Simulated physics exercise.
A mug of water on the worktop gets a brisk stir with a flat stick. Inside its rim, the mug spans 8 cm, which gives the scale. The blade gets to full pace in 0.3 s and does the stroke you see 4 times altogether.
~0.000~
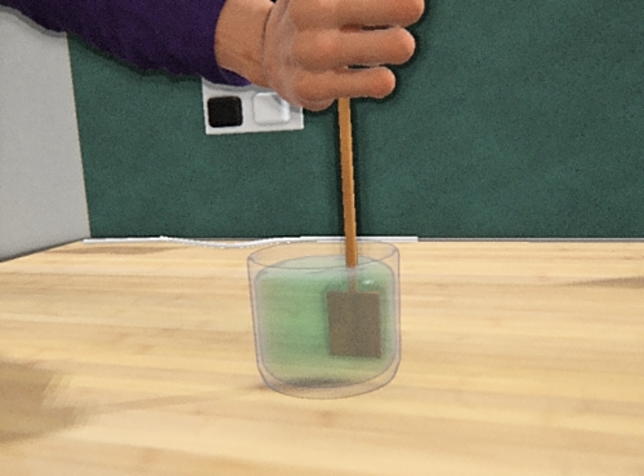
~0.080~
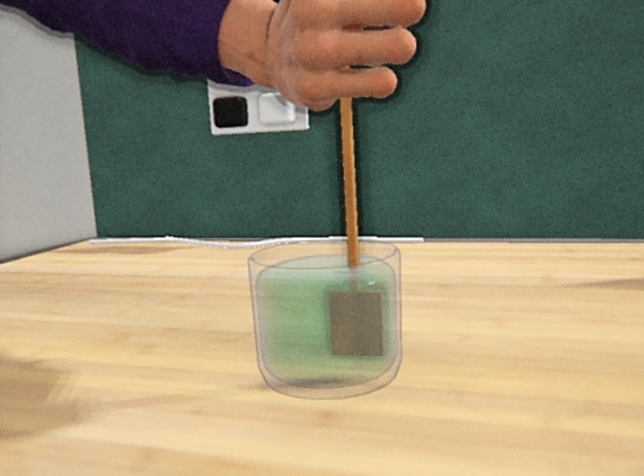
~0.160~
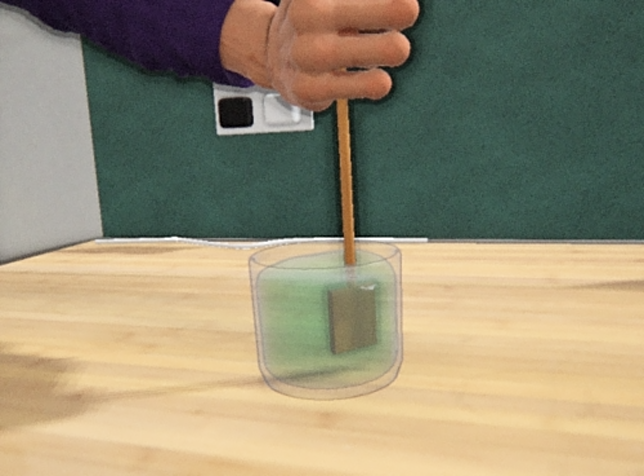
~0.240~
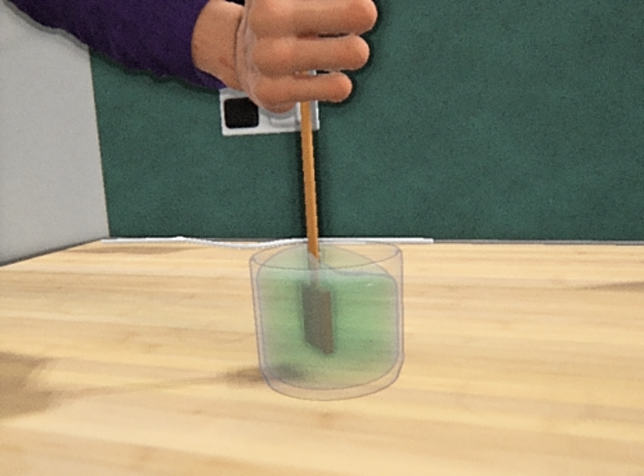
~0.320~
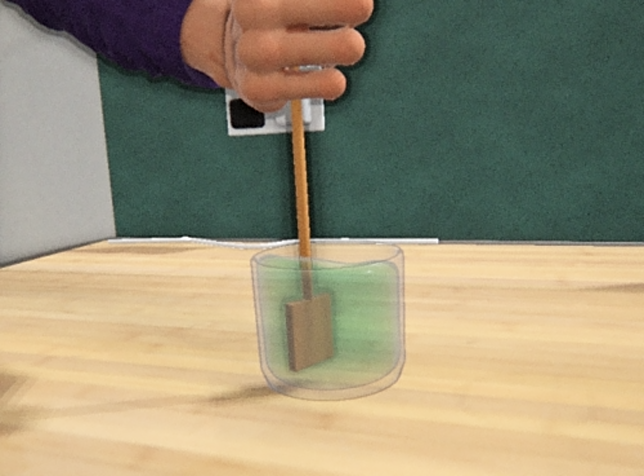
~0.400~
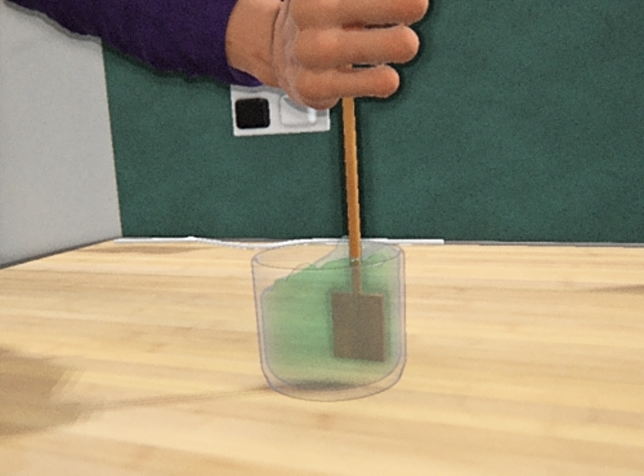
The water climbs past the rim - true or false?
True.
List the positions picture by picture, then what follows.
In the first picture, the stem is at (346, 140); the water meets the walls at (260, 269) and (391, 271); the rim runs from (256, 256) to (395, 257).
In the second picture, the stem is at (348, 139); the water meets the walls at (261, 268) and (393, 272).
In the third picture, the stem is at (344, 139); the water meets the walls at (261, 268) and (393, 272).
In the fourth picture, the stem is at (307, 141); the water meets the walls at (263, 256) and (396, 276).
In the fifth picture, the stem is at (298, 143); the water meets the walls at (263, 254) and (397, 264).
In the sixth picture, the stem is at (350, 140); the water meets the walls at (268, 280) and (399, 253).
After 0.63 s 13 ml is over the rim.
After 0.87 s 26 ml is over the rim.
After 1.10 s 30 ml is over the rim.
After 1.33 s 33 ml is over the rim.
In the end 33 ml is over the rim.
